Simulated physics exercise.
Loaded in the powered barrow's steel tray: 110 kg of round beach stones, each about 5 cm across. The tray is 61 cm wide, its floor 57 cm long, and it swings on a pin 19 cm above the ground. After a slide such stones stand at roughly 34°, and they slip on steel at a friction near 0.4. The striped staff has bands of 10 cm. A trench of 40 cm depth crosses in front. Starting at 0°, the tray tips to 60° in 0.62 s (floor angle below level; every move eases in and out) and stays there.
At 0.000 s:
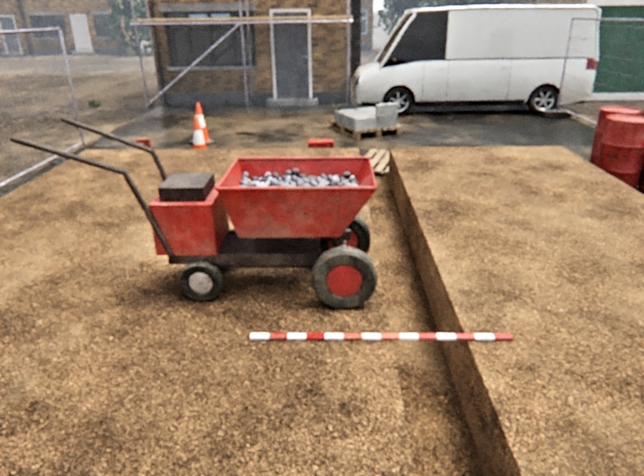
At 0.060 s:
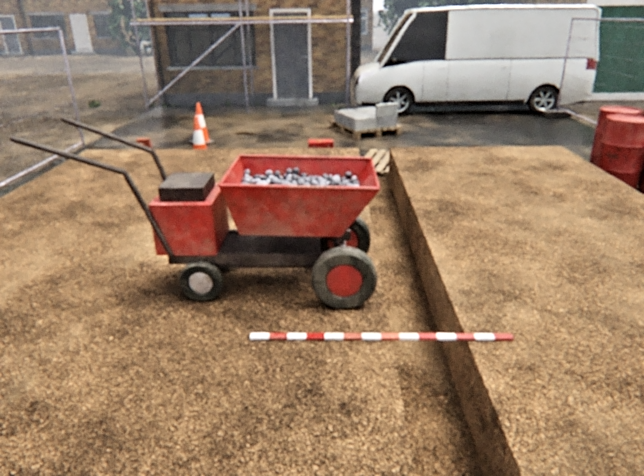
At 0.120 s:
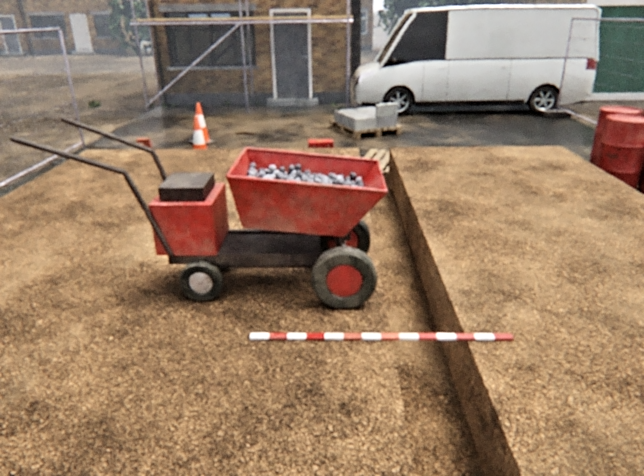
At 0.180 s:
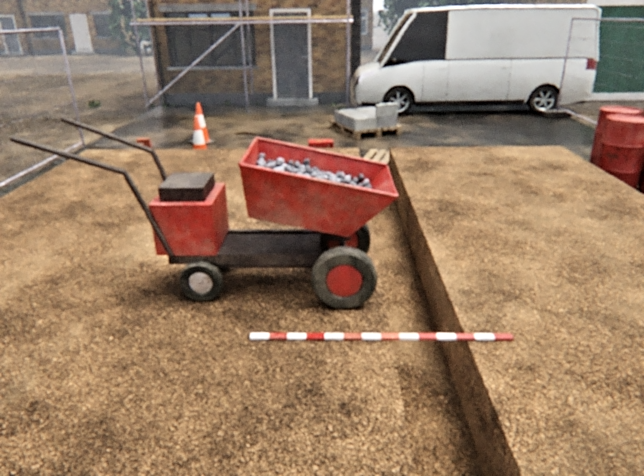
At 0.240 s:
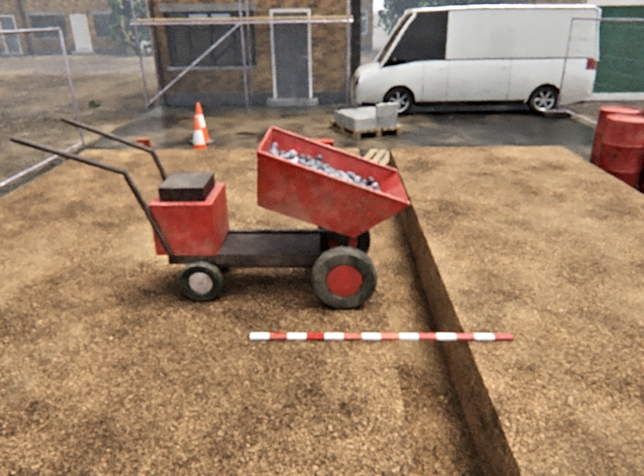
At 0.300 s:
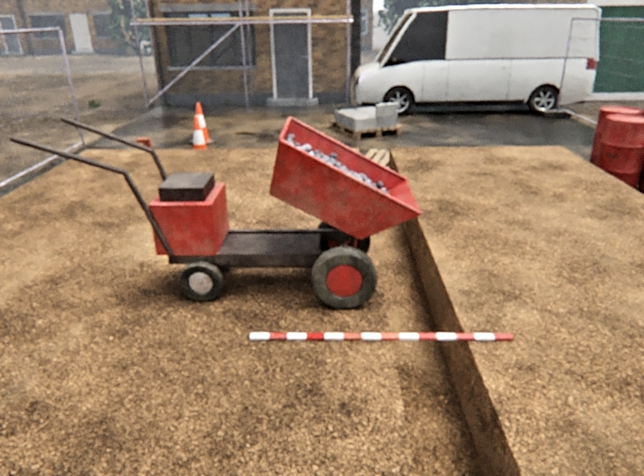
On a wet building site with bare brown ground, seen from the front and slightly above, a trench edge runs away from the viewer beyond a red-and-white striped staff. A red powered barrow holding grey stones stands left of centre, with a white van, orange cone and red drums behind. The tray lifts at its left side and tilts rightward, slowly then faster, while the barrow and camera stay still.
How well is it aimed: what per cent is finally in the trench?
Roughly 15 per cent ends in the trench.
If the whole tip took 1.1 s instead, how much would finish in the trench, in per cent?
It would be near 20 per cent.
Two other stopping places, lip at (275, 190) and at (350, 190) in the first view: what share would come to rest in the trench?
First some 55, then 30 per cent.
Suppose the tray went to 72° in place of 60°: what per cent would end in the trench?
It would be near 20 per cent.
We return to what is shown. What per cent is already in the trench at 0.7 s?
Some 0 per cent.
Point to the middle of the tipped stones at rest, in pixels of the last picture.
Around (485, 281).
After 0.5 s the floor is at 50°; 100 % in the tray; the foremost stones are at (414, 224).
After 0.7 s the floor is at 60°; 91 % in the tray, 2 % in the trench, 8 % past the trench; the foremost stones are at (479, 255).
After 1.1 s the floor is at 60°; 48 % in the tray, 2 % in the trench, 50 % past the trench; the foremost stones are at (577, 282).
After 3.0 s the floor is at 60°; 28 % in the tray, 15 % in the trench, 58 % past the trench; the foremost stones are past the picture's edge.
